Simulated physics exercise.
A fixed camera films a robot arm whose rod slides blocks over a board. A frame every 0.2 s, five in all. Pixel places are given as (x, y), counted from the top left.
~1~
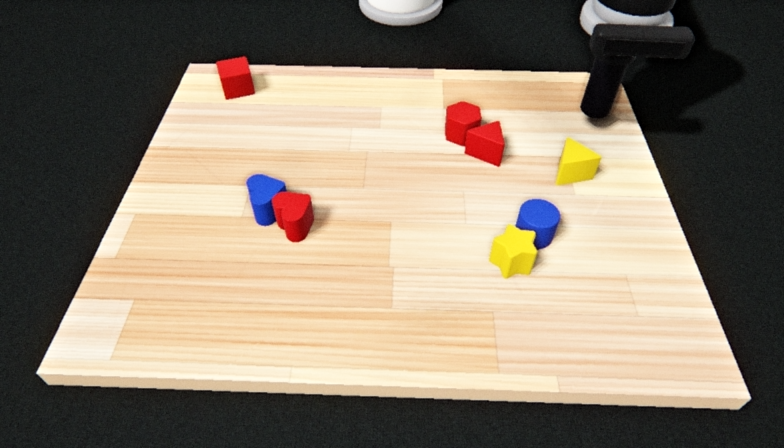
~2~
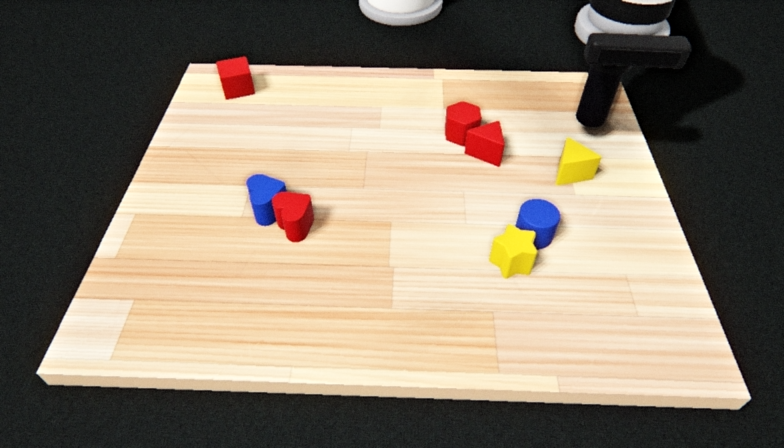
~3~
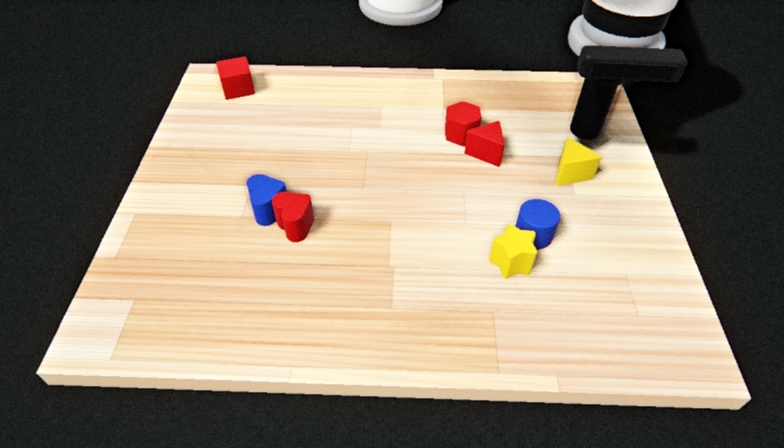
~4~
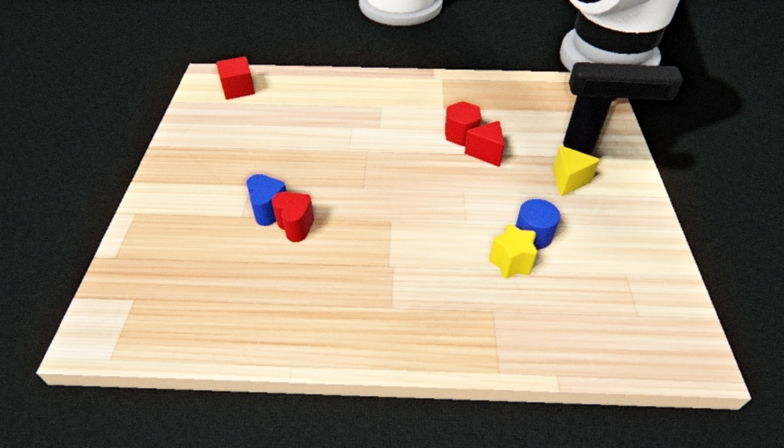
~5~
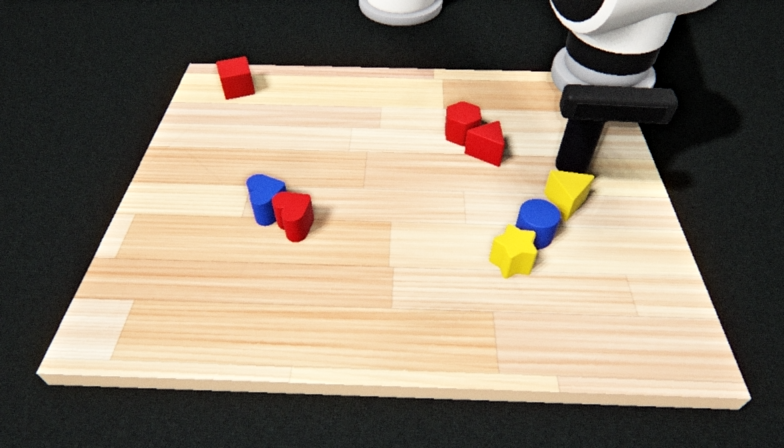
Robot arm lowering a black rod down a wooden board, pushing a yellow triangle block toward a blue cylinder beside a yellow star.
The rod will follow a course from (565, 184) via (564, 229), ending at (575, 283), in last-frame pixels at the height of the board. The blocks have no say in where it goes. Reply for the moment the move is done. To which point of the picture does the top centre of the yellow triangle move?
The spot you're after is about (567, 284) in the image.
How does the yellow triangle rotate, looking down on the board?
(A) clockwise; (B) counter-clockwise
The correct letter is A.
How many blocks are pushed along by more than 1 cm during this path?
My answer is two.
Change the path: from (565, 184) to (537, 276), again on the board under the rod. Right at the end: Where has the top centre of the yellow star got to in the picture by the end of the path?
Near (474, 269).
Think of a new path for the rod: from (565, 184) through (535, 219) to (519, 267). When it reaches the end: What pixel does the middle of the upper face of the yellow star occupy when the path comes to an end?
It will end up at (499, 265).
What follows on the original path. One third of the way, rod (569, 197); blue cylinder (537, 215); yellow triangle (572, 213).
Two thirds of the way, rod (573, 231); yellow star (514, 244); blue cylinder (531, 221); yellow triangle (567, 249), turned 30° clockwise.
At the end, rod (582, 267); red triangle unmoved; yellow star (514, 244); blue cylinder (531, 221); yellow triangle (567, 284), turned 45° clockwise.
